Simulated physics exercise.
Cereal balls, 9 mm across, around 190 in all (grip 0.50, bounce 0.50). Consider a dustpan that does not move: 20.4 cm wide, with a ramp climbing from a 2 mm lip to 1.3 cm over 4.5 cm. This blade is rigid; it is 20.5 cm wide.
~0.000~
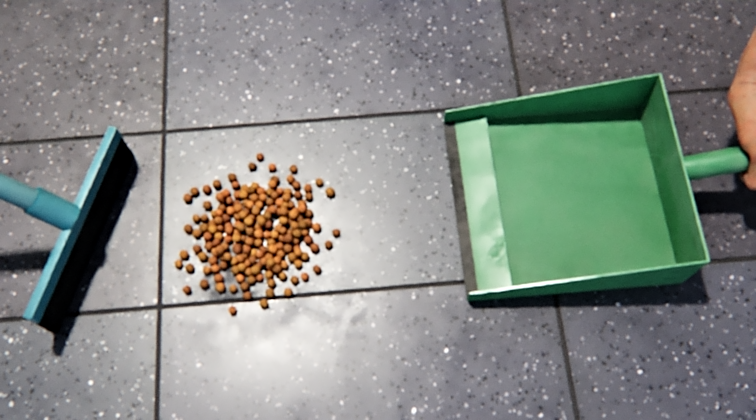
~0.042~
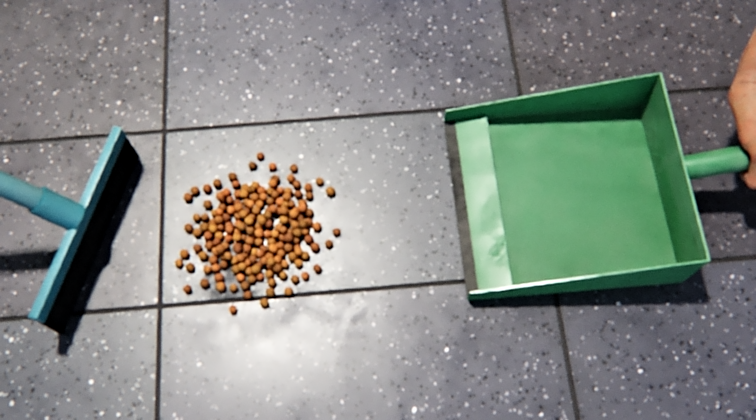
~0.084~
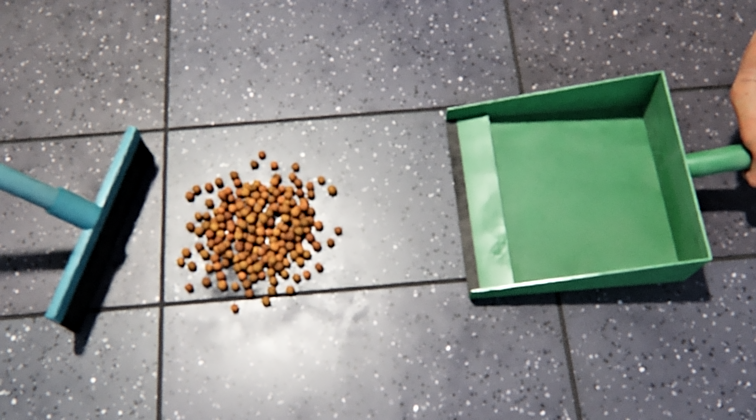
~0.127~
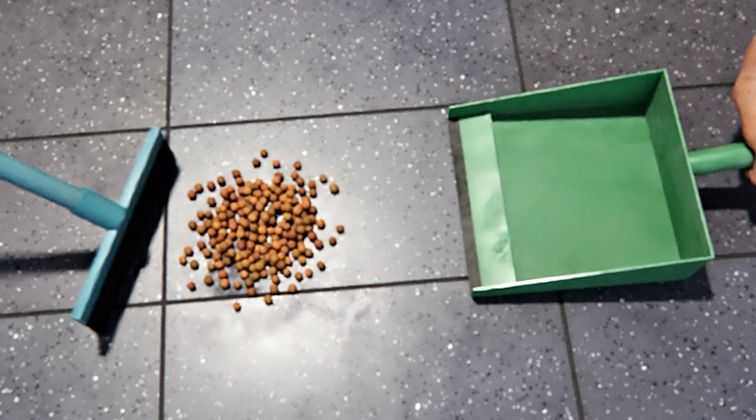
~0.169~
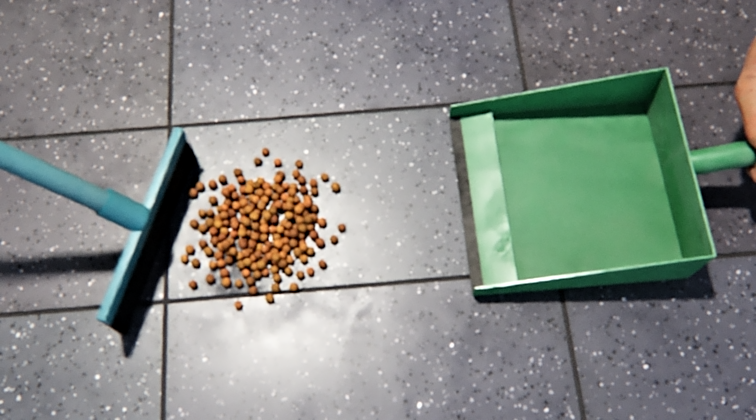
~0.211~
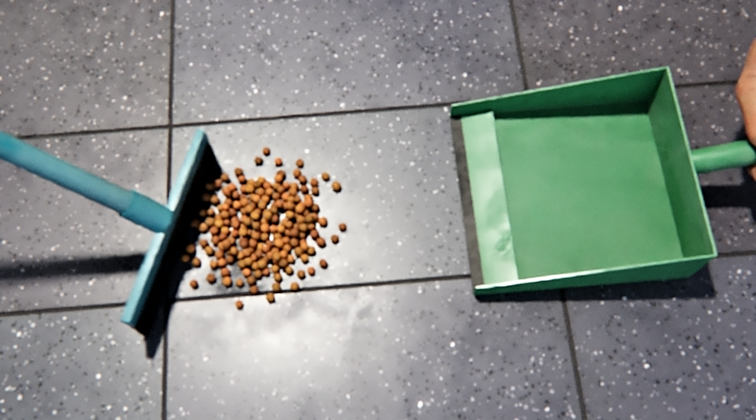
On a speckled tiled floor, a teal broom slides right into small brown balls while a hand holds a green dustpan.
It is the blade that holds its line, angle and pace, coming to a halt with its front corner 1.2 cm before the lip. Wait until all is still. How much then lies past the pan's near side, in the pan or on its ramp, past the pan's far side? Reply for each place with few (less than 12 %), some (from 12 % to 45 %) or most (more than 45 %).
Near side - some; pan - some; far side - few.
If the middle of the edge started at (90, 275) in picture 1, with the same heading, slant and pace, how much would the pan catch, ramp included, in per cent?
Some 15 per cent.
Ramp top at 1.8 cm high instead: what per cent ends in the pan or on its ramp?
I'd expect close to 20 per cent.
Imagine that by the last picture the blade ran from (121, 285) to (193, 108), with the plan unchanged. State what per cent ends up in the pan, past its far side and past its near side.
Final per cent - pan 0, far 5, near 0.
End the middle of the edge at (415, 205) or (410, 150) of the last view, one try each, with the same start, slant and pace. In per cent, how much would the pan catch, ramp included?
I'd expect about 10 percent, then about 0 percent.
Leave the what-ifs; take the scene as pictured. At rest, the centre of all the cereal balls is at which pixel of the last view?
(457, 257).
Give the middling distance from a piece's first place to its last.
Somewhere around 22 centimetres.
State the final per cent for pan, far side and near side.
In per cent - near side 25, pan 25, far side 0.
Then, at 0.45 s, middle of the blade 17 cm from the lip; 0 % over the lip, far side 0 %, near side 5 %.
Then, at 0.61 s, middle of the blade 9 cm from the lip; 0 % over the lip, far side 0 %, near side 20 %.
After 0.89 s, middle of the blade 5 cm from the lip; 25 % over the lip, far side 0 %, near side 25 %.
At rest (1.2 s), near side 25 %, pan 25 %, far side 0 %, in front of the lip or behind the blade 50 %.
